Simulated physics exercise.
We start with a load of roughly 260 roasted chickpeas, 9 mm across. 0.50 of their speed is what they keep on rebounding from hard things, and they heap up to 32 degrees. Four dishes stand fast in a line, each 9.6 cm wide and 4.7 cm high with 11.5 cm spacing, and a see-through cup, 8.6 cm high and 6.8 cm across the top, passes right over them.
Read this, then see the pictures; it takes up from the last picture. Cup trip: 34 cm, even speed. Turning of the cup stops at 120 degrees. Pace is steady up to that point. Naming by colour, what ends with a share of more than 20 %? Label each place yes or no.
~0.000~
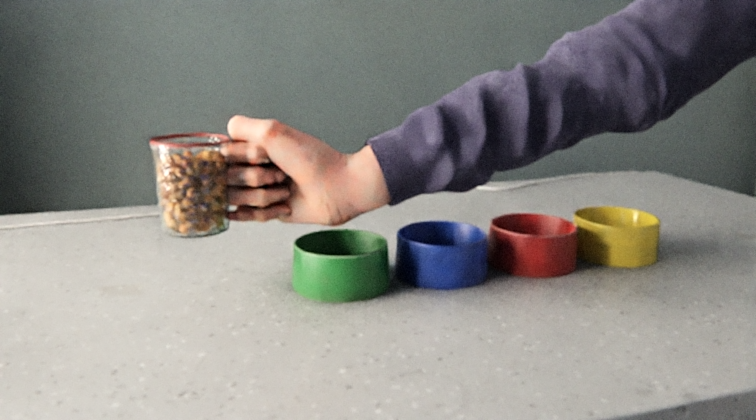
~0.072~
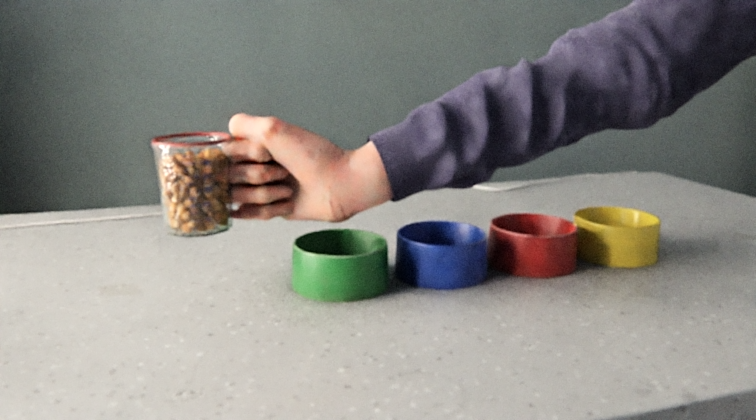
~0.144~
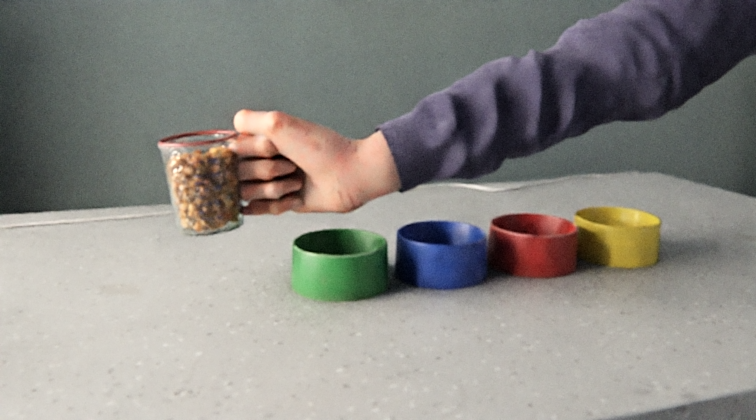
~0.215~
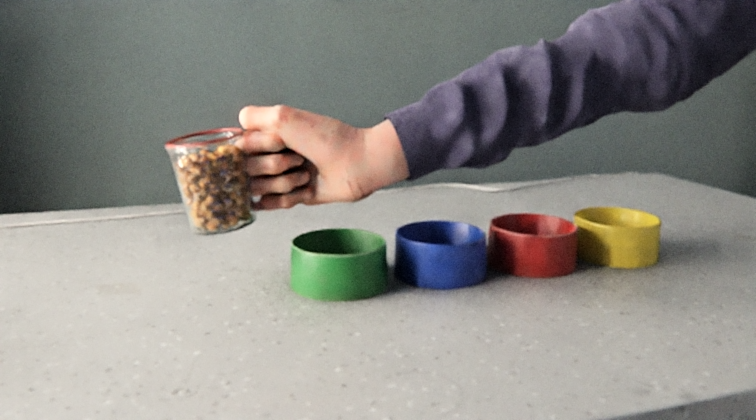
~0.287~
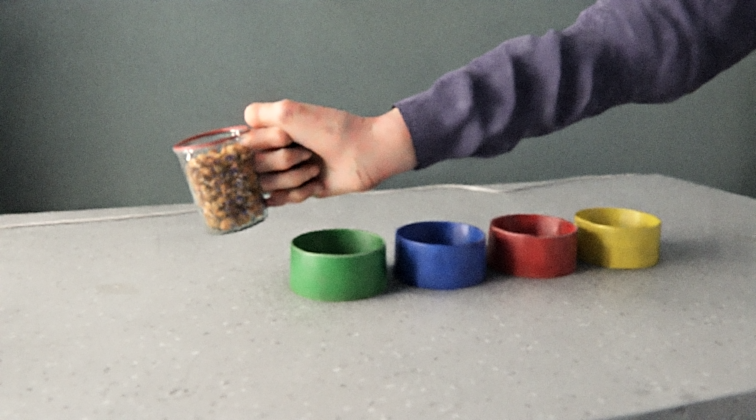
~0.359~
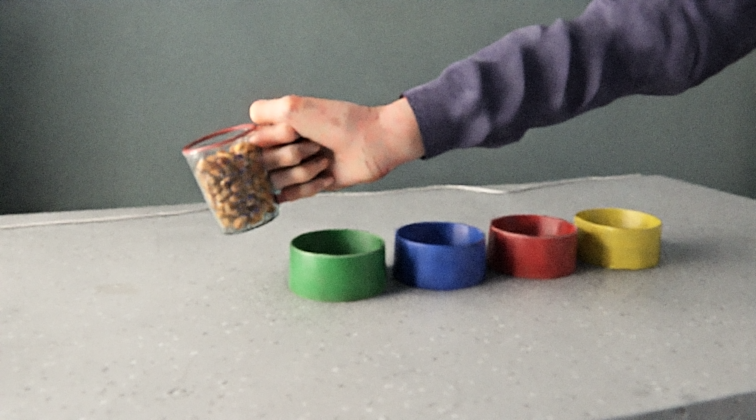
Red dish: No. Blue dish: Yes. Green dish: No. Yellow dish: No. Counter: No.
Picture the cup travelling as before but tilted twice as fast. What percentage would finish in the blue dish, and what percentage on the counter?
In that case the blue dish gets 0 while the counter gets 30.
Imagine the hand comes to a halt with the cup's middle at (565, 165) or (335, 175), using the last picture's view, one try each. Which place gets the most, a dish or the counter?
Most lands at blue on the first run and at counter on the second.
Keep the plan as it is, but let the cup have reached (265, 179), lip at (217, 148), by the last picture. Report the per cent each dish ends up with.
The red dish keeps 0, the blue one 100, the green one 0 and the yellow one 0.
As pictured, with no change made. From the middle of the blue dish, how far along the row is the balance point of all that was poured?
I'd put it near 1 cm to the left of the dish's middle.
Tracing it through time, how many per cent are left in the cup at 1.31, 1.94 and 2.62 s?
Approx. 100 / 75 / 0 percent.
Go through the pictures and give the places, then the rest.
The first frame shows cup at (193, 185), tilt 0 degrees, lip at (152, 142), moved 0.0 cm; middle of the pieces at (199, 188); green dish at (341, 243); blue dish at (442, 233); red dish at (533, 225); yellow dish at (616, 217).
The second frame shows cup at (196, 184), tilt 1 degrees, lip at (154, 142), moved 0.3 cm; middle of the pieces at (201, 187).
The third frame shows cup at (205, 183), tilt 5 degrees, lip at (160, 143), moved 1.2 cm; middle of the pieces at (211, 185).
The fourth frame shows cup at (215, 182), tilt 9 degrees, lip at (168, 145), moved 2.2 cm; middle of the pieces at (221, 183).
The fifth frame shows cup at (225, 181), tilt 13 degrees, lip at (176, 148), moved 3.3 cm; middle of the pieces at (231, 182).
The sixth frame shows cup at (235, 180), tilt 18 degrees, lip at (184, 151), moved 4.3 cm; middle of the pieces at (241, 181); green dish at (338, 242); blue dish at (440, 234); red dish at (533, 226); yellow dish at (618, 219). The cup turns about 60 degrees a second and travels 14 cm a second.
After 1.31 s, tilt 74 degrees; cup holds 100 %.
Then, at 1.94 s, tilt 111 degrees; cup holds 75 %, blue 10 %, green 5 %.
After 2.62 s, tilt 120 degrees; cup holds 0 %, blue 85 %, green 5 %.
At rest (2.9 s), red 0 %, blue 85 %, green 5 %, yellow 0 %, counter 10 %.
